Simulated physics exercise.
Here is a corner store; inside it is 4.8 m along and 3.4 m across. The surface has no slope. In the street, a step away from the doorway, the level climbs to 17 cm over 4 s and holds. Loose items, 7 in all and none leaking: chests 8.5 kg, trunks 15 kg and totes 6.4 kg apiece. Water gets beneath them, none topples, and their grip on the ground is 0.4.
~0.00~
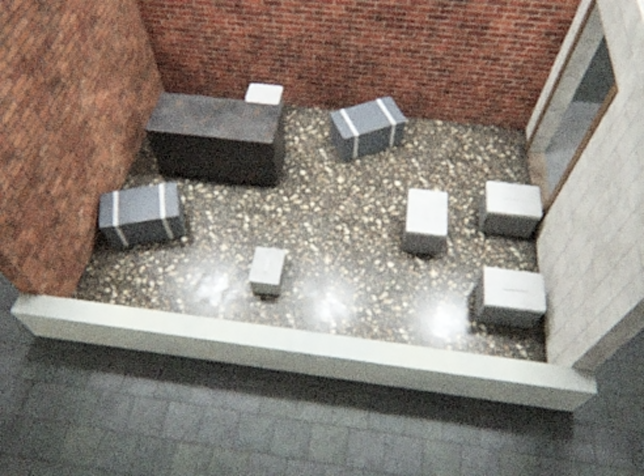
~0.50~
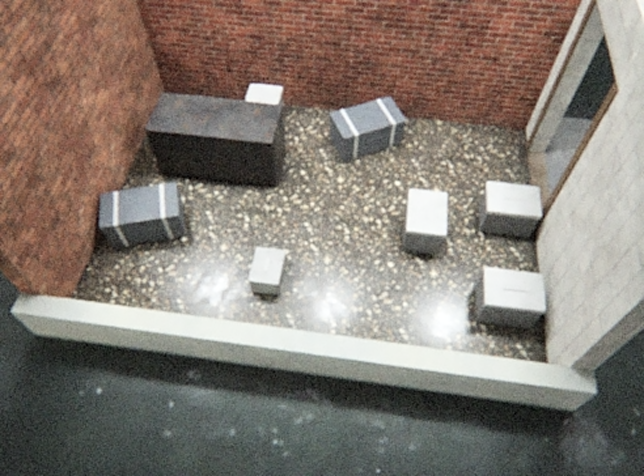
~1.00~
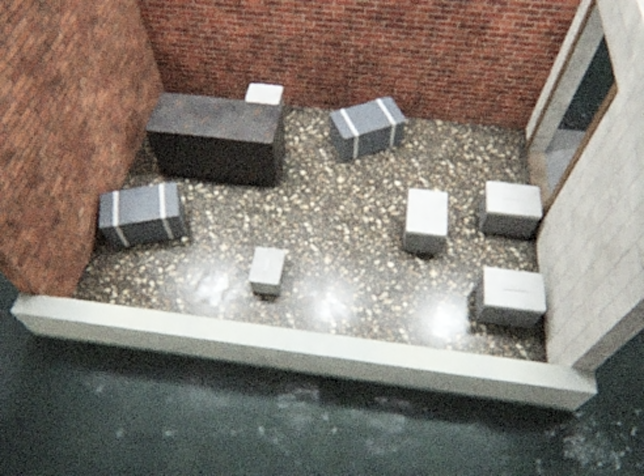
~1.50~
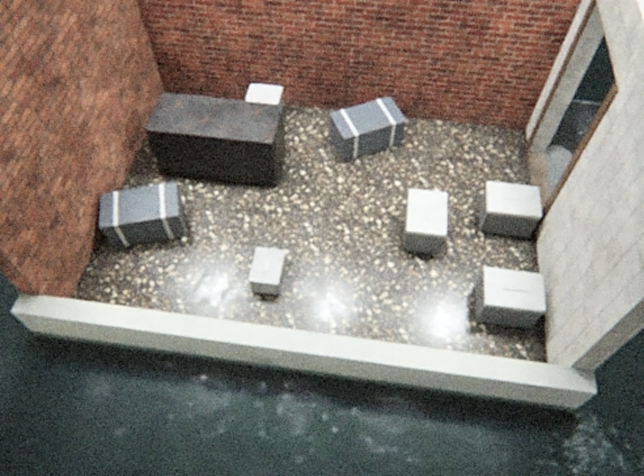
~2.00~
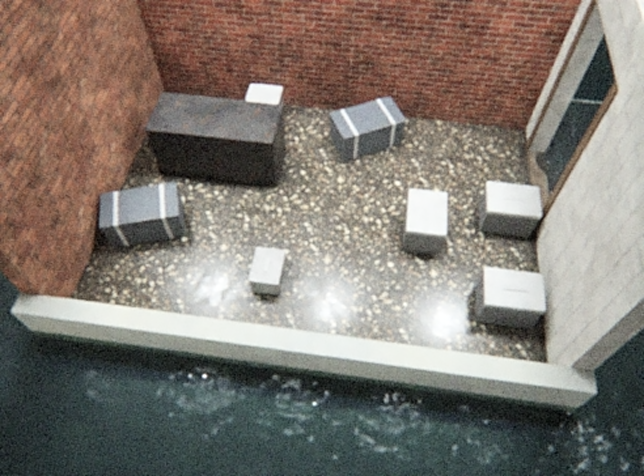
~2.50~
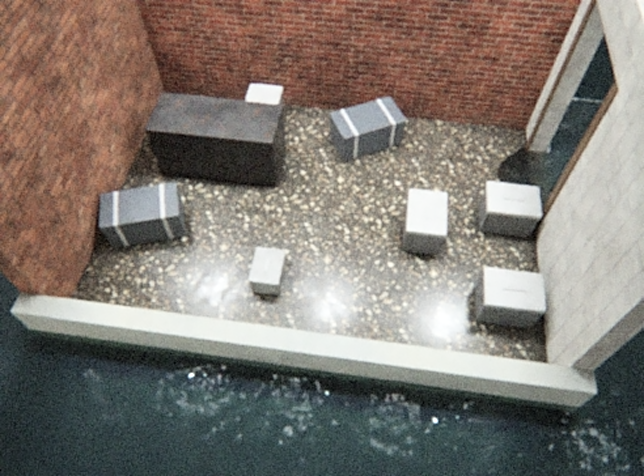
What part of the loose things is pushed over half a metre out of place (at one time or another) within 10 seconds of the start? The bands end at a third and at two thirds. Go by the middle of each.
Share: From one to two thirds.
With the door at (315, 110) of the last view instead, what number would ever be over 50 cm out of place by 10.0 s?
In that case 4 of them.
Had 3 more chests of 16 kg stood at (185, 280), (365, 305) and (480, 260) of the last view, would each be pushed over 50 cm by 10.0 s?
In turn: Under, less, less.
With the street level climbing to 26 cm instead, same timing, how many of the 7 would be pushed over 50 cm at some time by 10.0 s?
Then 5.
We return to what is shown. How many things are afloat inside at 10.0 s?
5 of them.
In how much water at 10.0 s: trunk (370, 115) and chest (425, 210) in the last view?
Roughly 7 and 4 cm.
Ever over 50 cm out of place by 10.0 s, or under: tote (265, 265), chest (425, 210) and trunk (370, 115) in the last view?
In turn: Under, past it, more.
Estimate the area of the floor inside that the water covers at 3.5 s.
Roughly 1.5 m2.
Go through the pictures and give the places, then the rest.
A chest at (514, 199) rests on the ground; a trunk at (139, 204), on the bottom; 0.0 m2 under water; 0 of 7 have shifted, in the first frame.
A chest at (514, 199), on the bottom; a trunk at (139, 204) rests on the ground; 0.0 m2 under water; 0 of 7 have shifted, in the second frame.
A chest at (514, 199) rests on the ground; a trunk at (139, 204) rests on the ground; 0.0 m2 under water; 0 of 7 have shifted, in the third frame.
A chest at (514, 199), on the bottom; a trunk at (139, 204), on the bottom; 0.0 m2 under water; 0 of 7 have shifted, in the fourth frame.
A chest at (514, 199), on the bottom; a trunk at (139, 204) rests on the ground; 0.0 m2 under water; 0 of 7 have shifted, in the fifth frame.
A chest at (514, 199) rests on the ground; a trunk at (139, 204), on the bottom; 0.3 m2 under water; 0 of 7 have shifted, in the sixth frame.
After 3.5 s 0 of 7 are over 50 cm from their spots; 0 afloat.
After 4.5 s 0 of 7 are over 50 cm from their spots; 0 afloat.
After 7.0 s 4 of 7 are over 50 cm from their spots; 1 afloat.
After 10.0 s 4 of 7 are over 50 cm from their spots, and 4 have been at some point; 5 afloat.
